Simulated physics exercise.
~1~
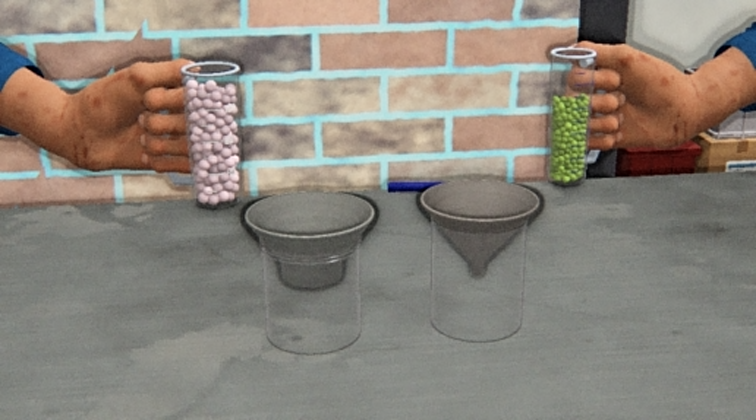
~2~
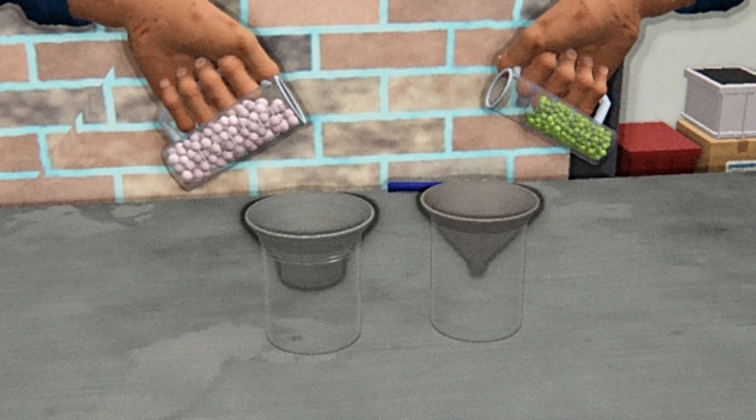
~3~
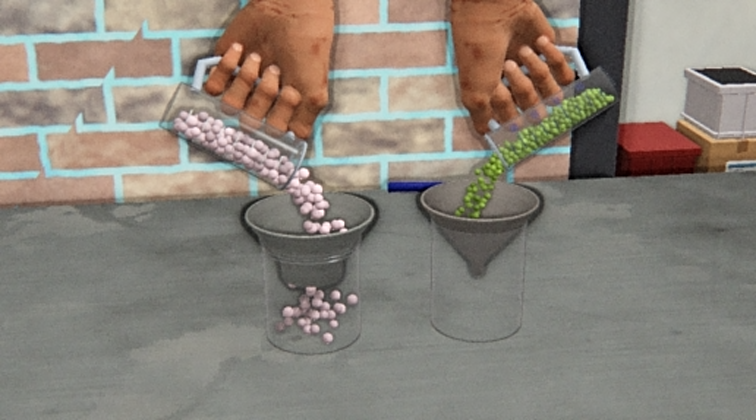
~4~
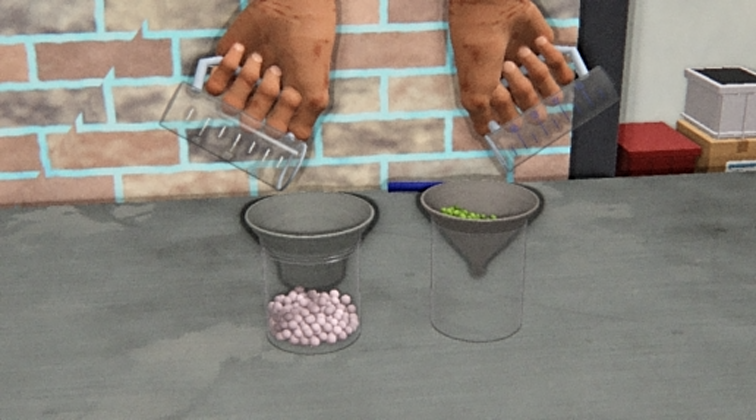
Two clear cups, one of pale pink beads on the left and one of smaller green beads on the right, are held up by two hands above a grey tabletop before a brick wall, seen from a still, slightly raised view. Below them stand two clear jars topped with dark funnels, the left one wide-necked and the right one pointed. The hands tip the cups inward, then turn them further so the beads pour. Pink beads drop through the left funnel into its jar. Finally both cups are empty, the pink beads lie in the left jar, and the green ones sit stuck in the right funnel above an empty jar.
